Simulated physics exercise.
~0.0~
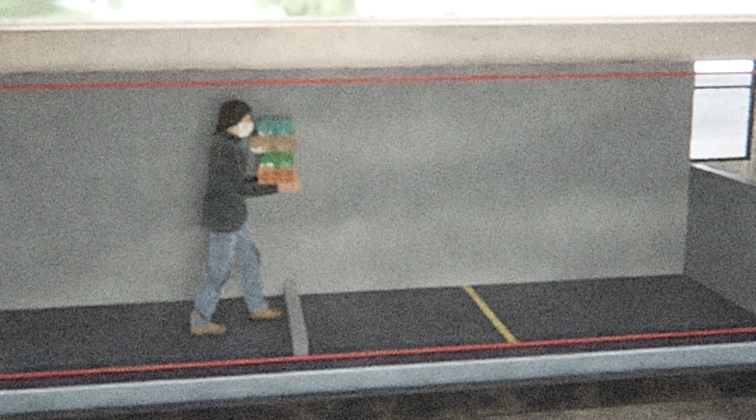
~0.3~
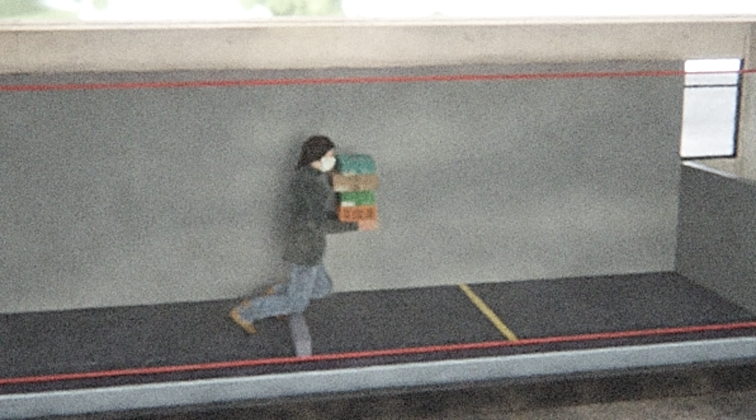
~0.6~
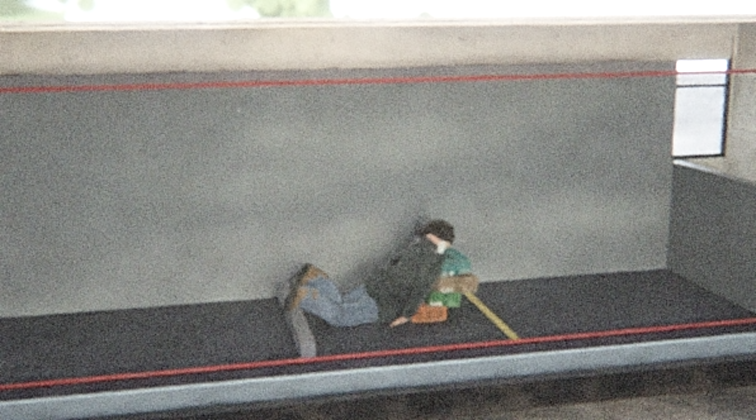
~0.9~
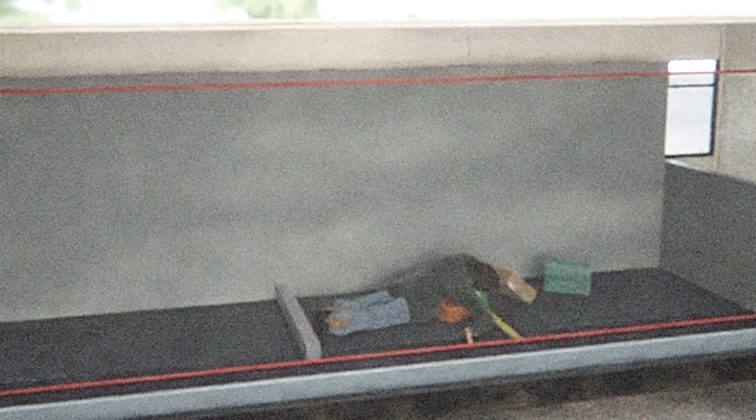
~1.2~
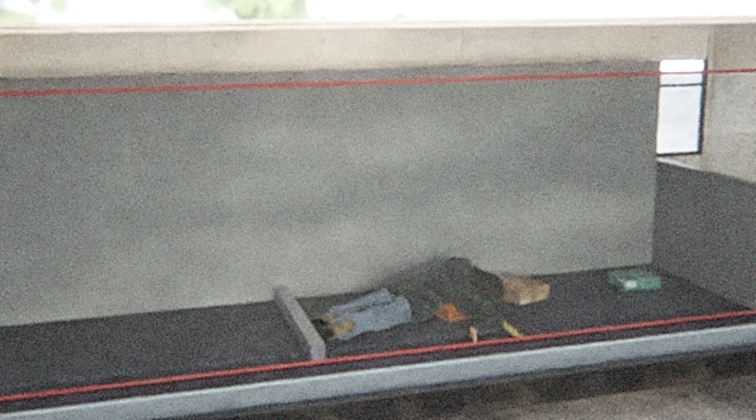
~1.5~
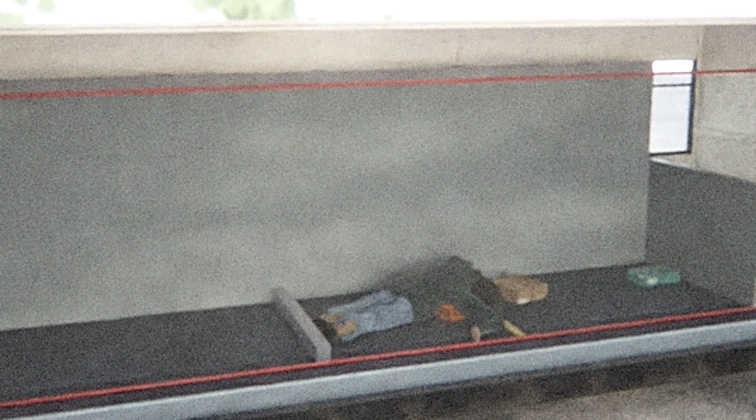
A dark-floored rail car with a grey back wall is seen from the side, the view drifting slightly, with a low grey rail and a yellow line across its floor. A masked courier in a dark jacket and jeans holds a stack of teal, brown, green and orange boxes on both forearms. The courier tips rightward over the rail, legs trailing, and drops to the floor as the boxes spill ahead. The teal parcel tumbles farthest right, while the courier lies limp. The brown carton and teal parcel rest beyond the line; the orange crate and courier's head stay short.
